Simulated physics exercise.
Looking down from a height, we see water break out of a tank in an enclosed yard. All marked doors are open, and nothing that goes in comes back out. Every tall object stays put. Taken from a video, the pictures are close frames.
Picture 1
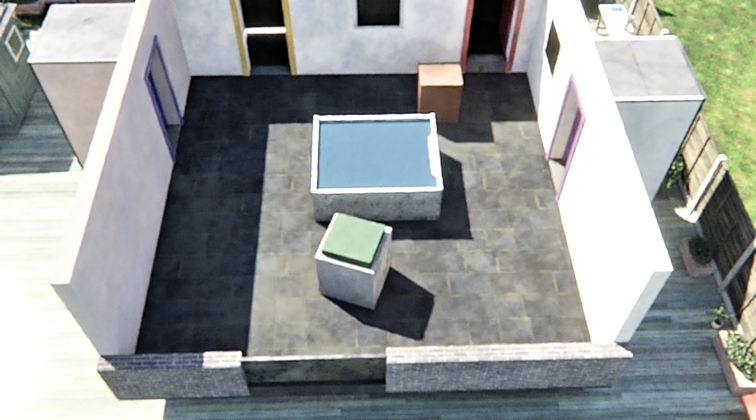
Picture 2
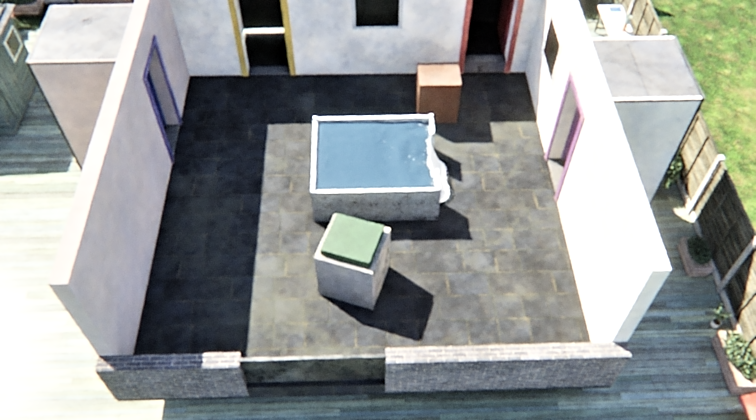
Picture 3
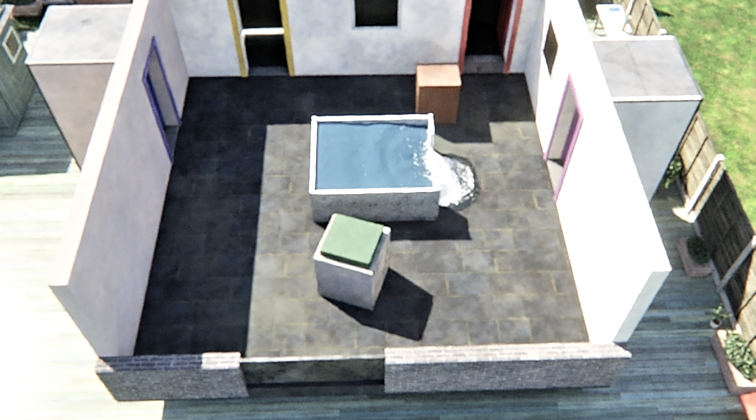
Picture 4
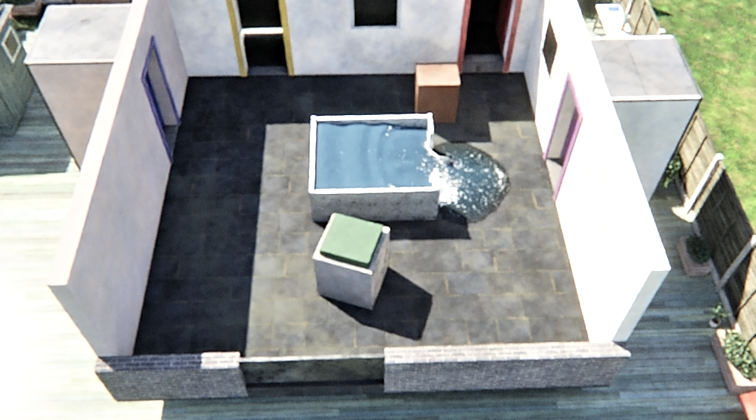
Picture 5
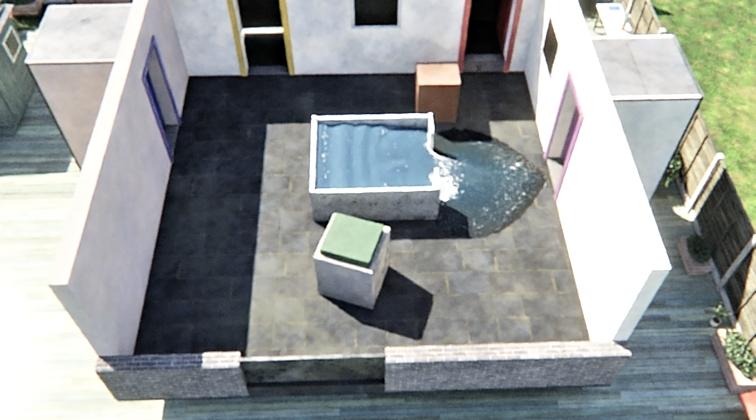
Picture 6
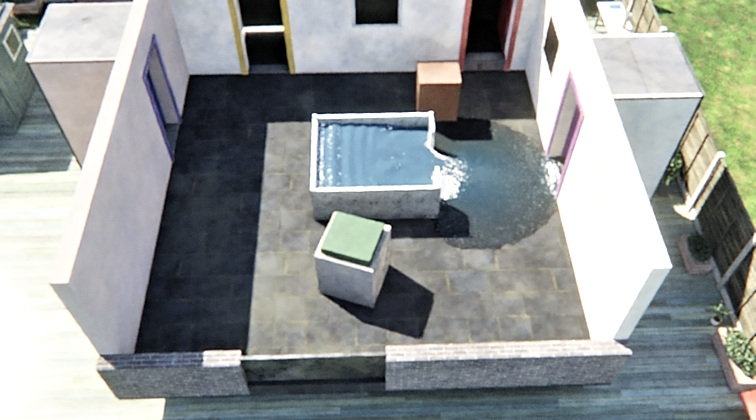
Water breaks out through the right side of an open tank in a walled yard, splashing onto the dark paving and spreading rightward in a widening pool to the purple-framed doorway, while ripples cross the tank's surface.
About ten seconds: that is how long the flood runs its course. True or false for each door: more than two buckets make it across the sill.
Red door: False; purple door: True; blue door: False; yellow door: False.
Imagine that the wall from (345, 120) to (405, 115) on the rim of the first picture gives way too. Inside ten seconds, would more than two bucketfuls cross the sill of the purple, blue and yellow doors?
Door by door: Purple stops short, blue goes past the mark, yellow goes past the mark.
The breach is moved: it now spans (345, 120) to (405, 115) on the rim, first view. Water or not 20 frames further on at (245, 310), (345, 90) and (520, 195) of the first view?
Unwetted, submerged, submerged.
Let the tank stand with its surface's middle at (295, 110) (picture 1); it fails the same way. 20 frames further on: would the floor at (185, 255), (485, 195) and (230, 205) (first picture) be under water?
One after the other: Untouched, reached, untouched.
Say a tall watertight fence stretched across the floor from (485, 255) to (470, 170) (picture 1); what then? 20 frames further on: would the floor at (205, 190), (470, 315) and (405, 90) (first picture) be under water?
Taking the points in order, they are high and dry, inundated and inundated.
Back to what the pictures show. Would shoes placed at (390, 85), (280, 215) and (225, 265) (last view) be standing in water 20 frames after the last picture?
As listed, the points end up soaked, high and dry and high and dry.
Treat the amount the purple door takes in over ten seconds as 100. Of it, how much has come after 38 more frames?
Working it through, I arrive at 90 %.
A moment on, water covers 20 % of the floor; the red door not reached, the purple door far over two buckets in, the blue door not reached, the yellow door not reached.
Next, water covers 20 % of the floor; the red door wet at the sill, nothing in, the purple door far over two buckets in, the blue door not reached, the yellow door not reached.
Then, water covers 35 % of the floor; the red door wet at the sill, nothing in, the purple door far over two buckets in, the blue door not reached, the yellow door not reached.
Later, water covers 65 % of the floor; the red door wet at the sill, nothing in, the purple door far over two buckets in, the blue door not reached, the yellow door wet at the sill, nothing in.
In the end, water covers 95 % of the floor; the red door wet at the sill, nothing in, the purple door far over two buckets in, the blue door wet at the sill, nothing in, the yellow door wet at the sill, nothing in.
